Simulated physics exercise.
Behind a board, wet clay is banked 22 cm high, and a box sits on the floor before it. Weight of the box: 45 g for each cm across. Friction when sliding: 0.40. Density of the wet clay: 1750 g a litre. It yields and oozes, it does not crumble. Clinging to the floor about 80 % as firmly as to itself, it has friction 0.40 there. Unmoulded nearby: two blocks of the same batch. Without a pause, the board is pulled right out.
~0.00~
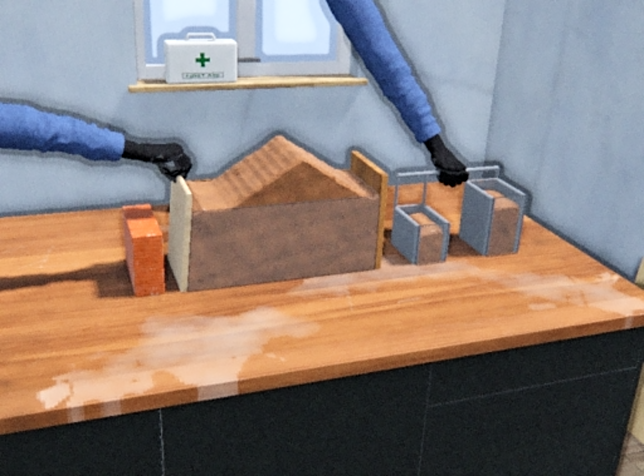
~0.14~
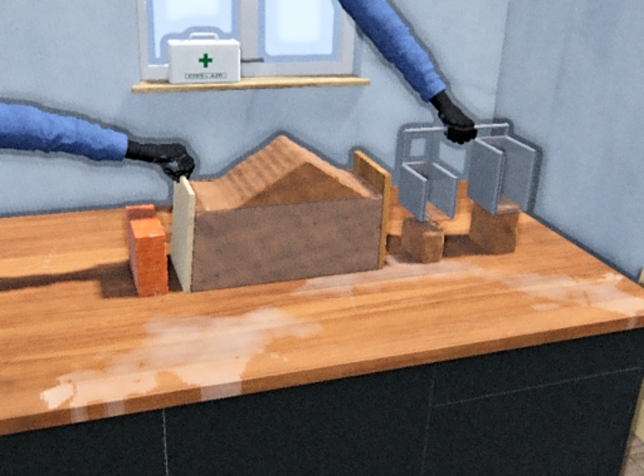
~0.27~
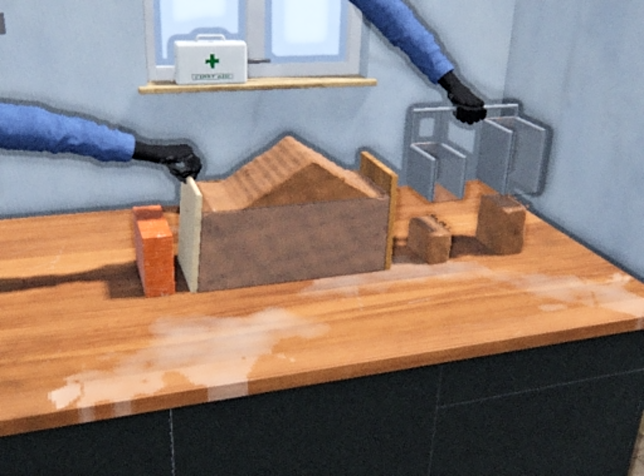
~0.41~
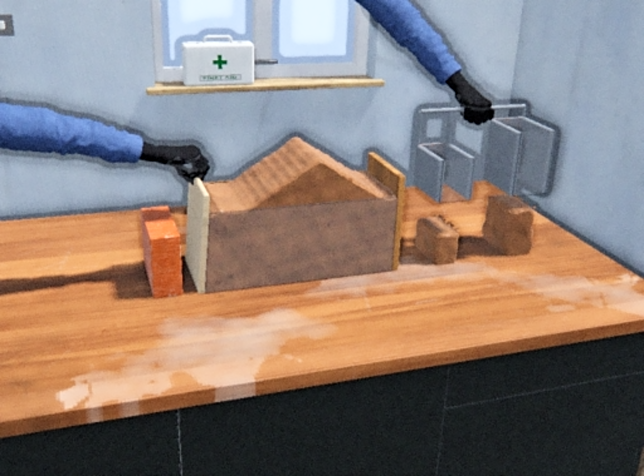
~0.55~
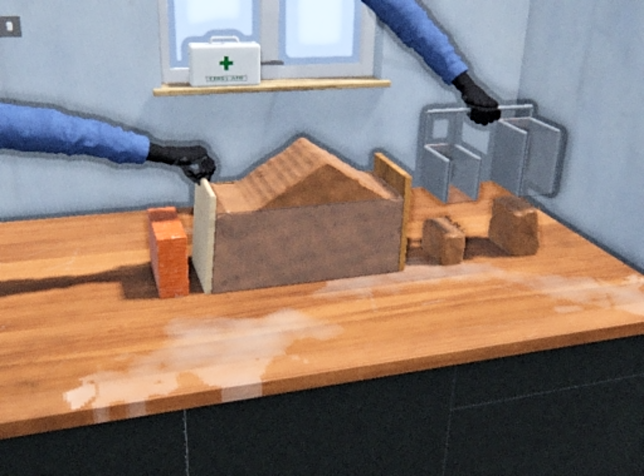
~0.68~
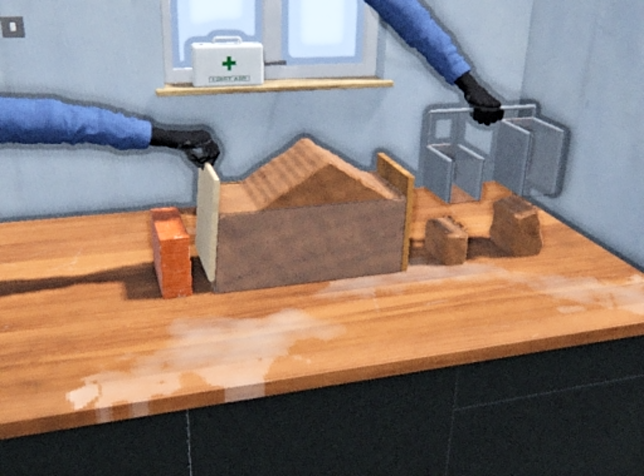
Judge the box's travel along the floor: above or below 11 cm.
In the end the box's path along the floor is shorter than 11 cm.
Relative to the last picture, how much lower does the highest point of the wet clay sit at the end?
Measured change: About 7.0 cm.
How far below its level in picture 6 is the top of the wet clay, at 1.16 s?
The difference comes to roughly 0.5 cm.
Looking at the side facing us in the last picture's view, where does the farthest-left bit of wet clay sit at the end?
Position: Approx. (169, 297).
After 0.90 s, the box has not moved.
After 1.16 s, the box has not moved.
After 1.42 s, the box has been pushed 9 mm.
After 1.68 s, the box has been pushed 6.3 cm.
After 1.90 s, the box has been pushed 7.0 cm.
